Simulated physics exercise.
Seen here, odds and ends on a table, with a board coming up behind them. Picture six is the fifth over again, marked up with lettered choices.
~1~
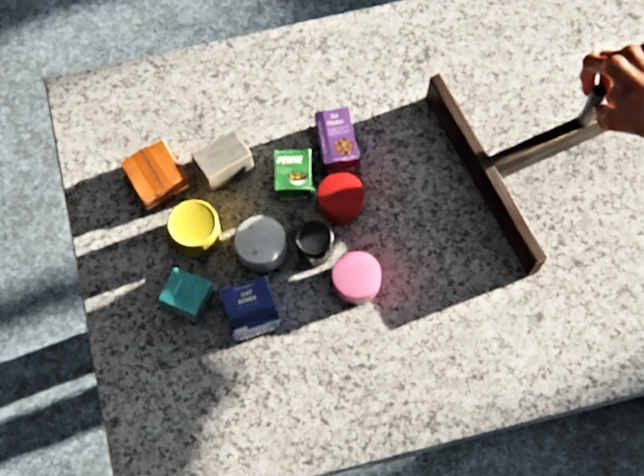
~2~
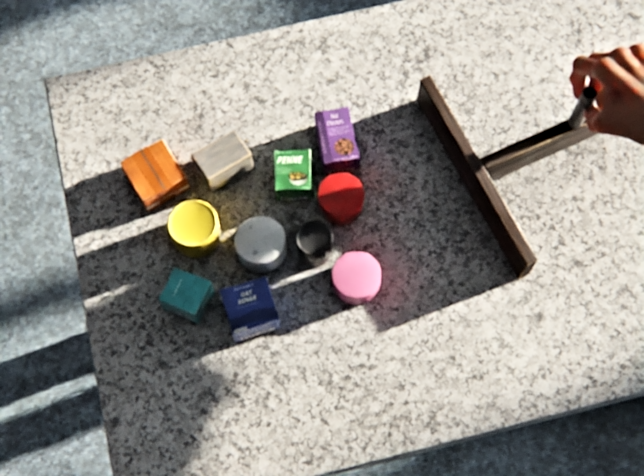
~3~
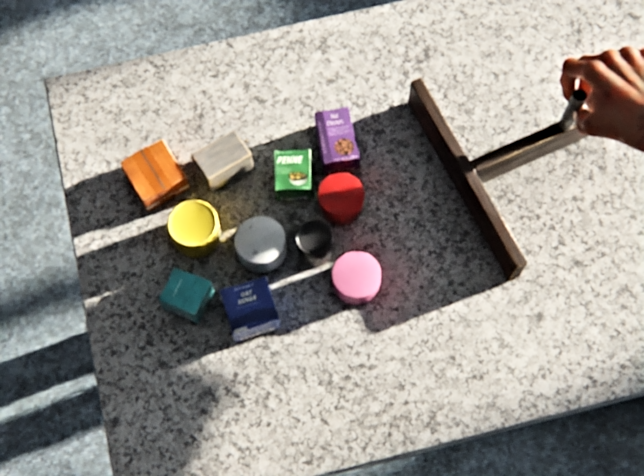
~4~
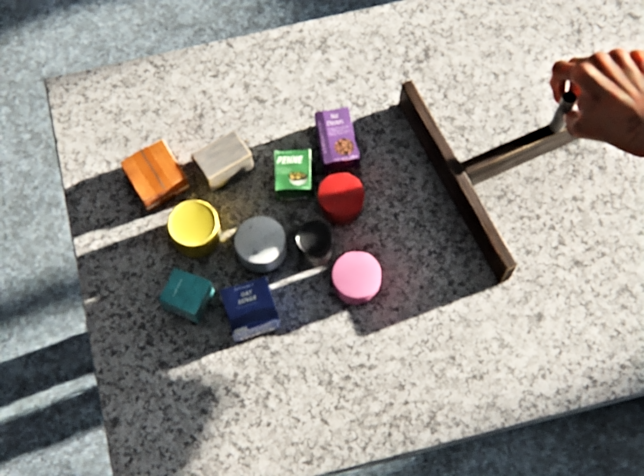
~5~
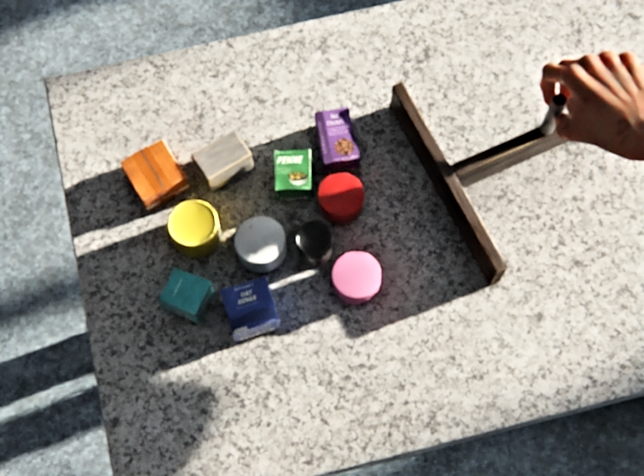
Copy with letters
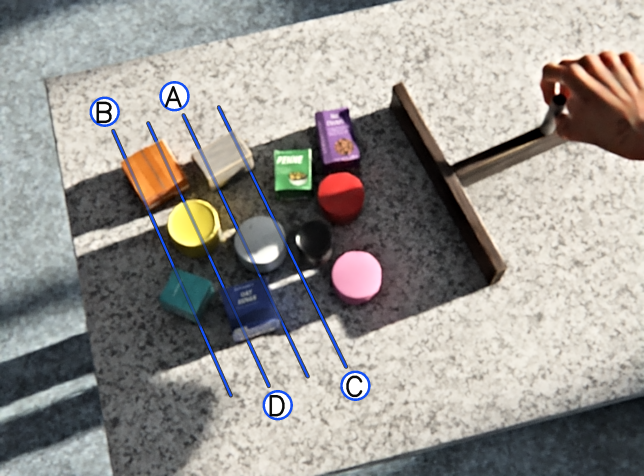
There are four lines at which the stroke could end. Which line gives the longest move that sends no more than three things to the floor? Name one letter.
It can go as far as B.
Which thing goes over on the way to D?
The orange box goes over.
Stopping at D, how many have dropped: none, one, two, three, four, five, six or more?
One.
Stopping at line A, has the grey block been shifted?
By then, yes.
On the marked copy, A at (242, 239); B at (169, 256); C at (279, 230); D at (205, 248).
Following B. Soon after the start, board (349, 196); purple packet (292, 155); pink pot (350, 280).
Later, board (247, 220); orange box (96, 190); yellow jar (144, 253).
In the end, board (168, 239); orange box over the edge; yellow jar (78, 277); one fallen.
As for the rest, A is within the limit but short; C is within the limit but short; D is within the limit but short.
